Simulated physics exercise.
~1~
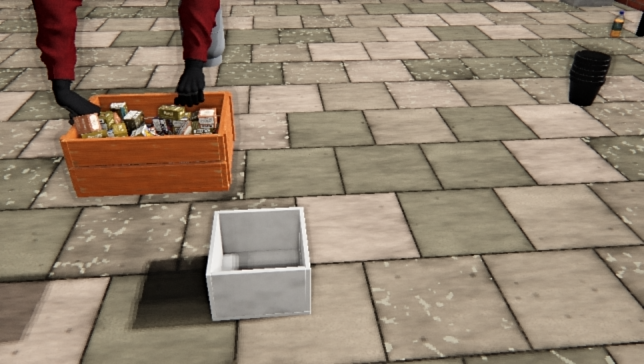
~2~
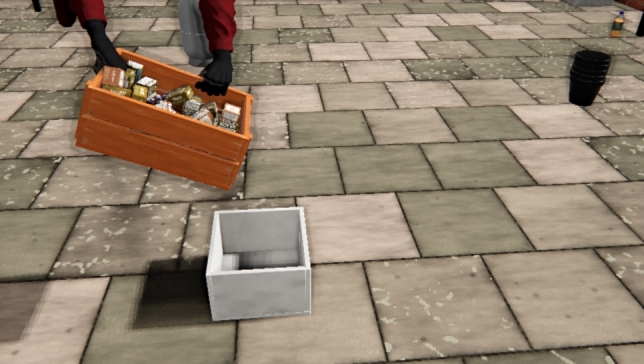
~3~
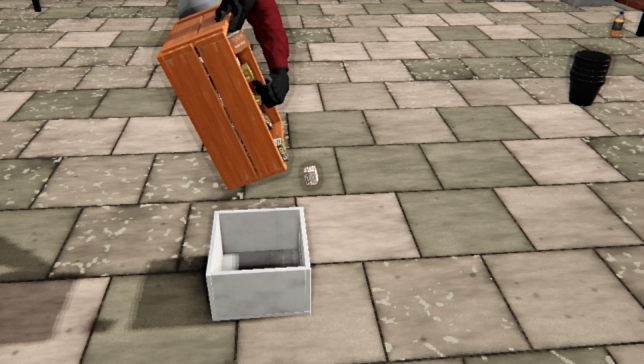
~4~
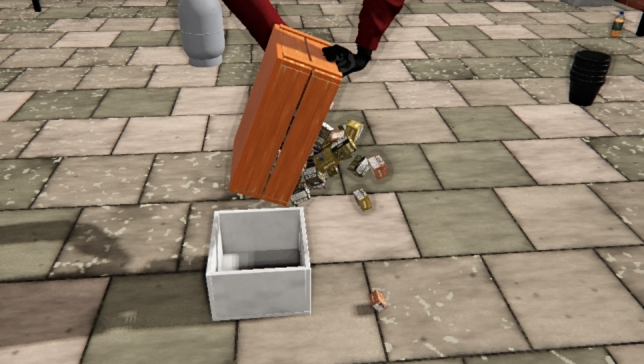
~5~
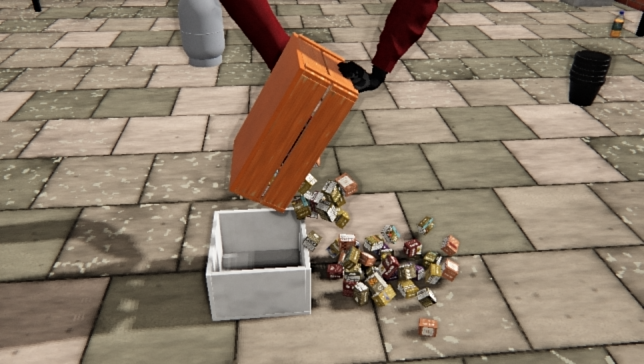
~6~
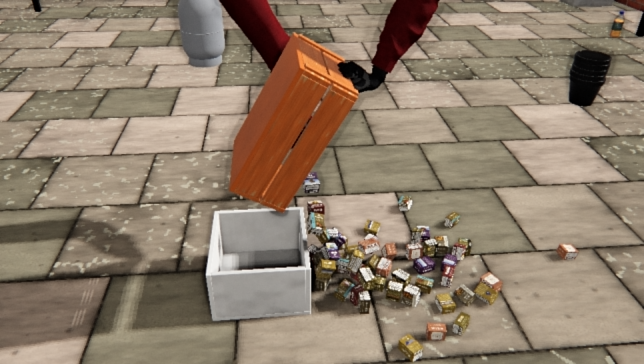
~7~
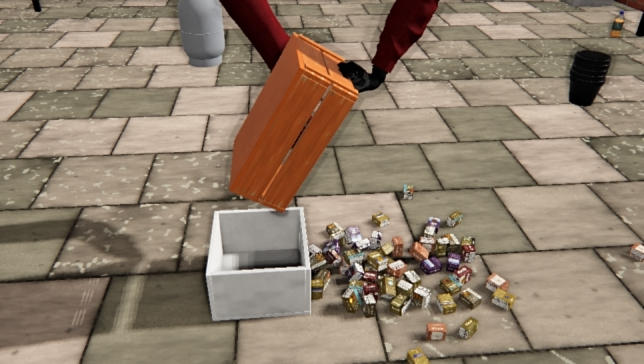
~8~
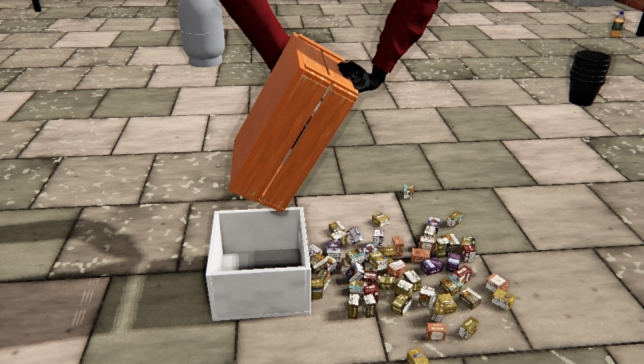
To begin with, two gloved hands hold an orange tote full of small cartons on a paved floor, behind and to the left of an empty white basket. The hands lift the tote, tilt it and carry it to the right. As it tips steeply, a first carton drops out, then many more tumble after it, landing to the right of the basket. They pile up beside it and scatter across the paving while the tote is held upturned. Finally the cartons lie still on the ground, and the basket remains unmoved with none visible inside.
